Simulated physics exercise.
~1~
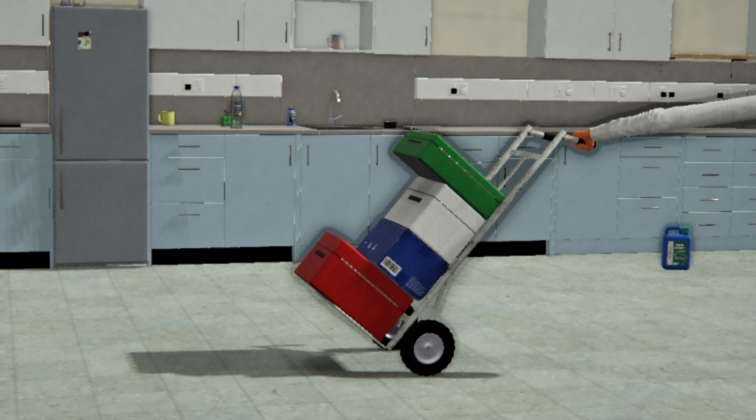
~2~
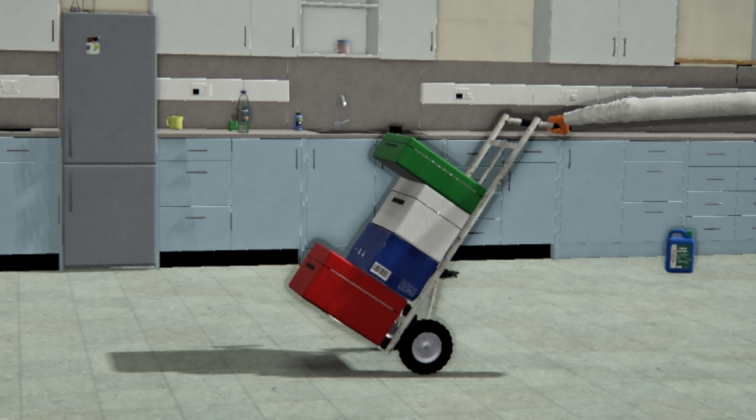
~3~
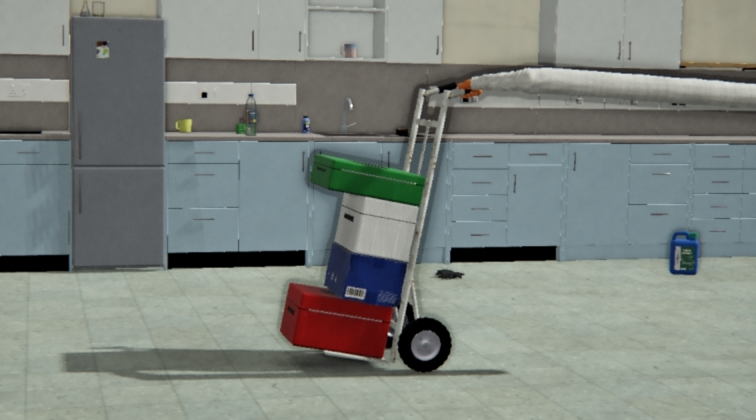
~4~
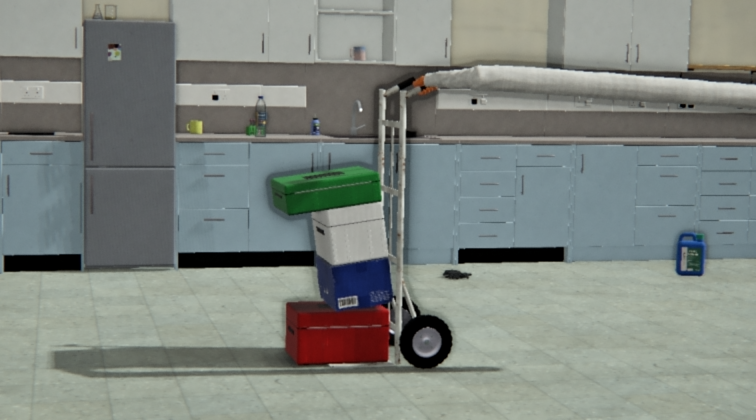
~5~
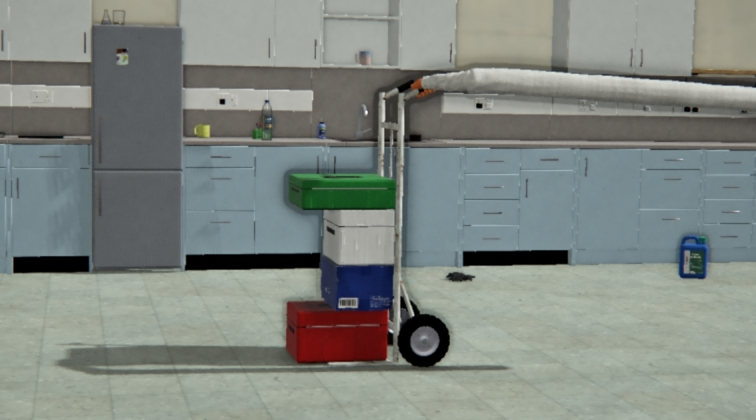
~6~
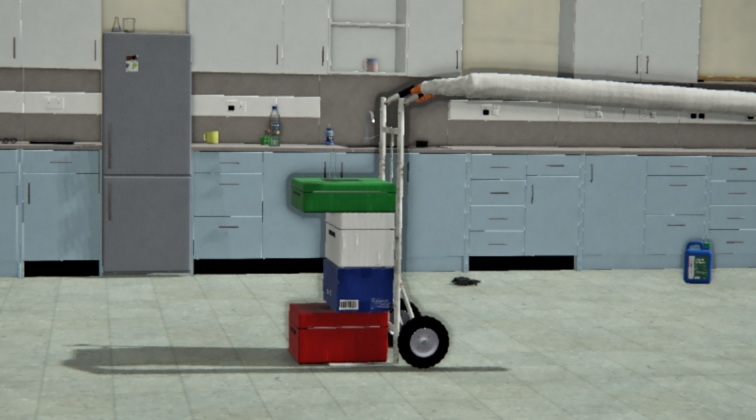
In a kitchen, a robotic arm tips a loaded hand truck upright, boxes rocking before settling stacked.
